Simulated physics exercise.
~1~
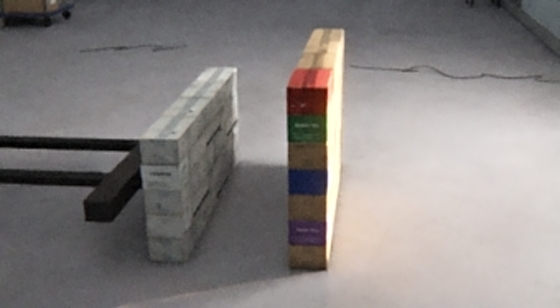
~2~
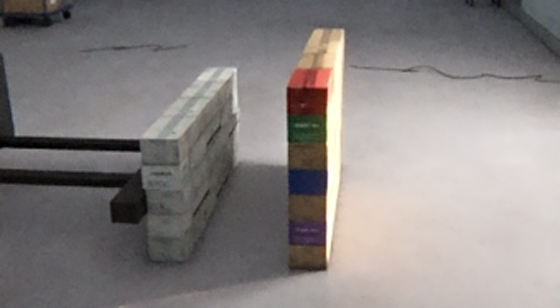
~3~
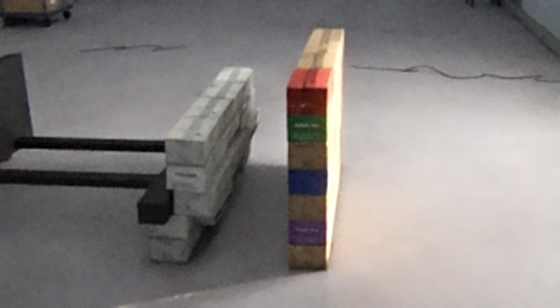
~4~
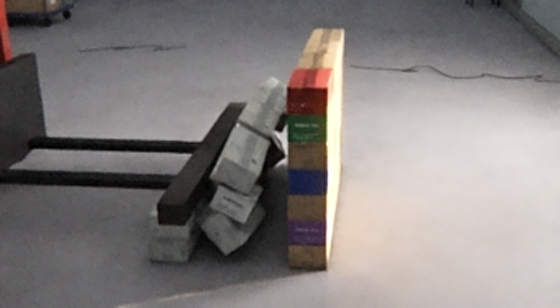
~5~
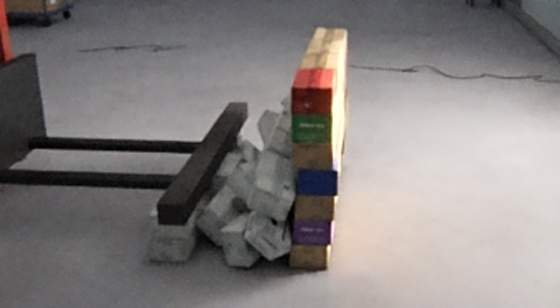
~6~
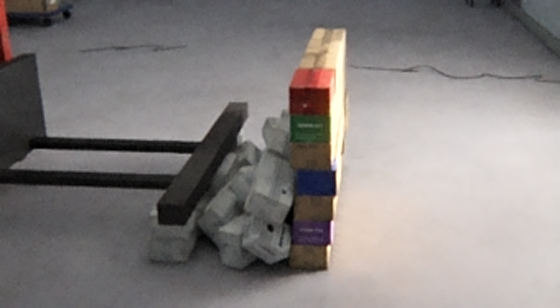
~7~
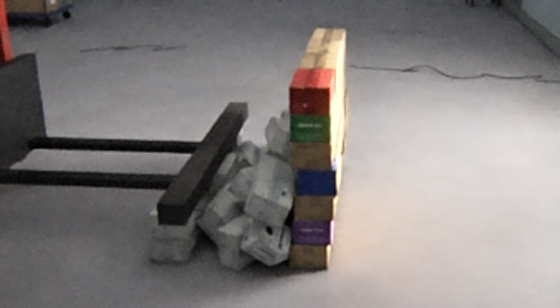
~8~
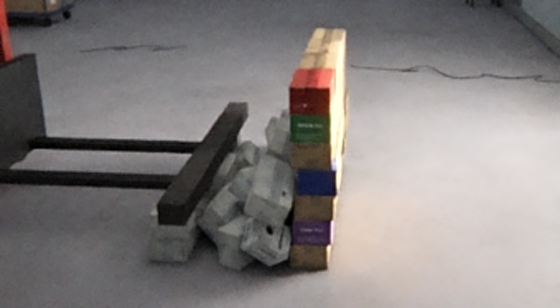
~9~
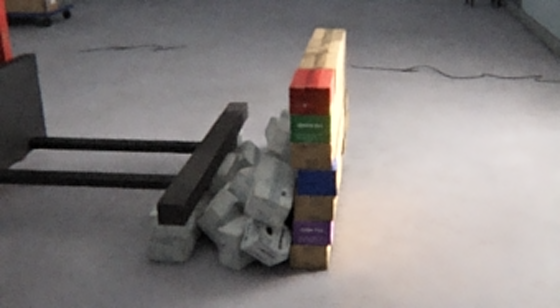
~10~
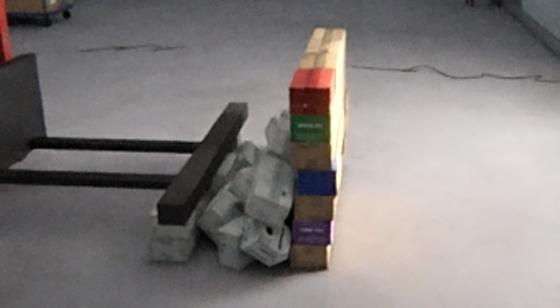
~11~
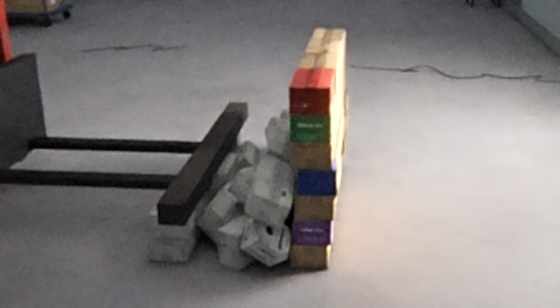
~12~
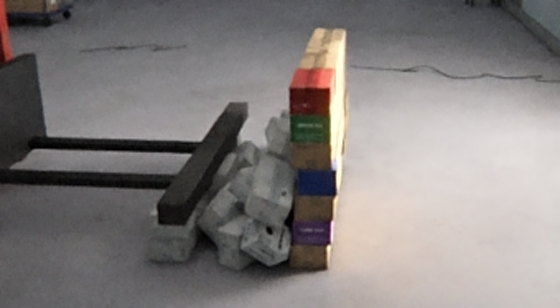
Pale wall of blocks collapsing rightward as a dark beam pushes it, rubble resting against a slightly shifted colour-marked wall still standing.
